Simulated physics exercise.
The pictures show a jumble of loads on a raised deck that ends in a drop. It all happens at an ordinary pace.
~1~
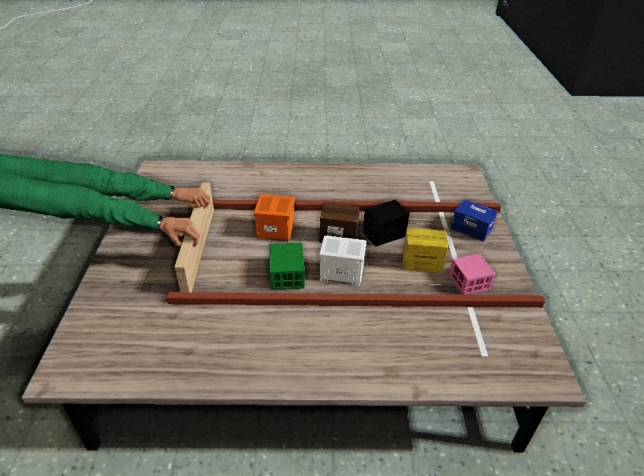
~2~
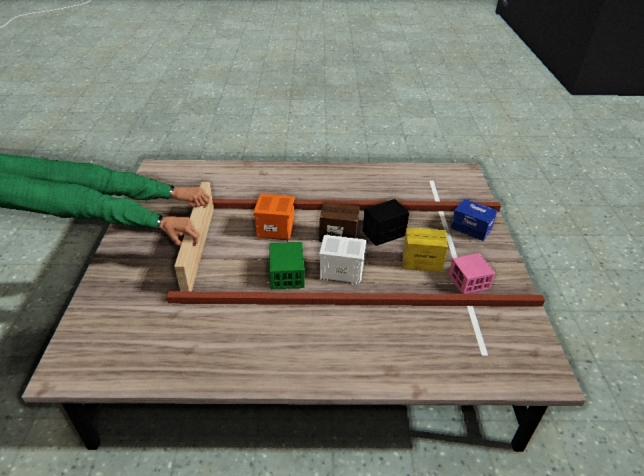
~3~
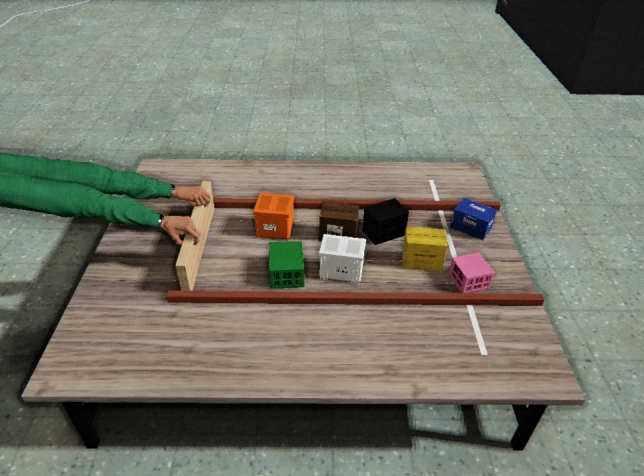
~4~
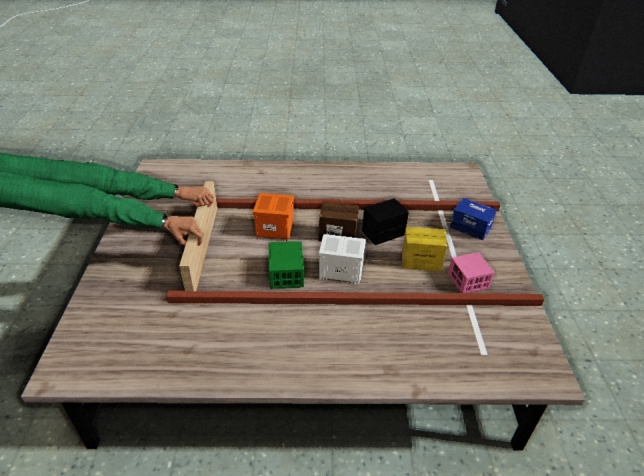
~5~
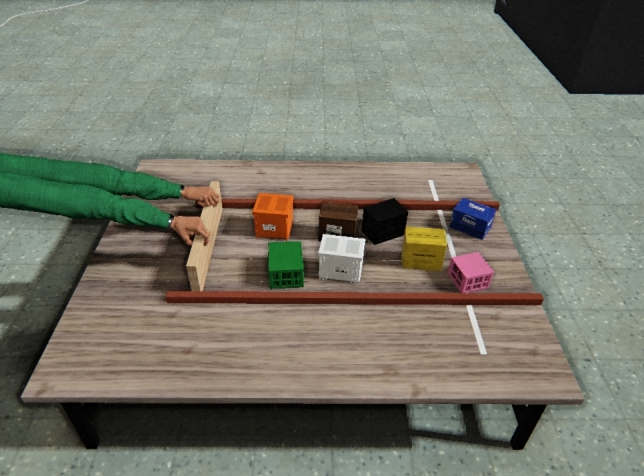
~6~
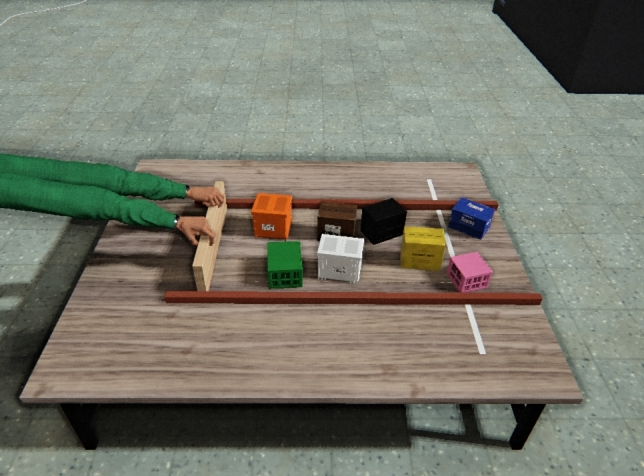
Two green-sleeved arms reach in from the left, hands on an upright wooden plank, over a wood-grain table on a tiled floor, seen from above. Between two reddish rails sit orange, green, brown, white, black, yellow, blue and pink boxes and crates, the last two at the right near a white tape line. The hands slide the plank slightly rightward, while the boxes stay practically still.
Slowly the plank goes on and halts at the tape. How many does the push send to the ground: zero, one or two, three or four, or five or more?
The number that fall off is three or four.
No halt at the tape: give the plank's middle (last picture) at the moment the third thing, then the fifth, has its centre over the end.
About (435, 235), then (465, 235).
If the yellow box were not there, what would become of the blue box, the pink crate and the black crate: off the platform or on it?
The blue box is kept; the pink crate tumbles off; the black crate drops off.
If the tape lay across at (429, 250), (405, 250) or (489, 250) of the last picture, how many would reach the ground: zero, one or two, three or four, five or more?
Taking them in turn, one or two; not one; five or over.
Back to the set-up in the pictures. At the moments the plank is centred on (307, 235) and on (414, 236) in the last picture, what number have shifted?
First 5, then 8.
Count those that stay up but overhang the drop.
The number is 3.
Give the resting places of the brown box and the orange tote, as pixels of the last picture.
Near (503, 225) and (464, 218).
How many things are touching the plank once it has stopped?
2 of them.
Soon after, none off yet; blue box at rest near (471, 218); pink crate at rest near (469, 273); yellow box at rest near (422, 249).
Then, none off yet; blue box moved a little near (478, 214); pink crate moving near (471, 273); yellow box moved about its own width near (466, 246).
At rest, the number that fall off is three or four; fallen, black crate, yellow box and pink crate.
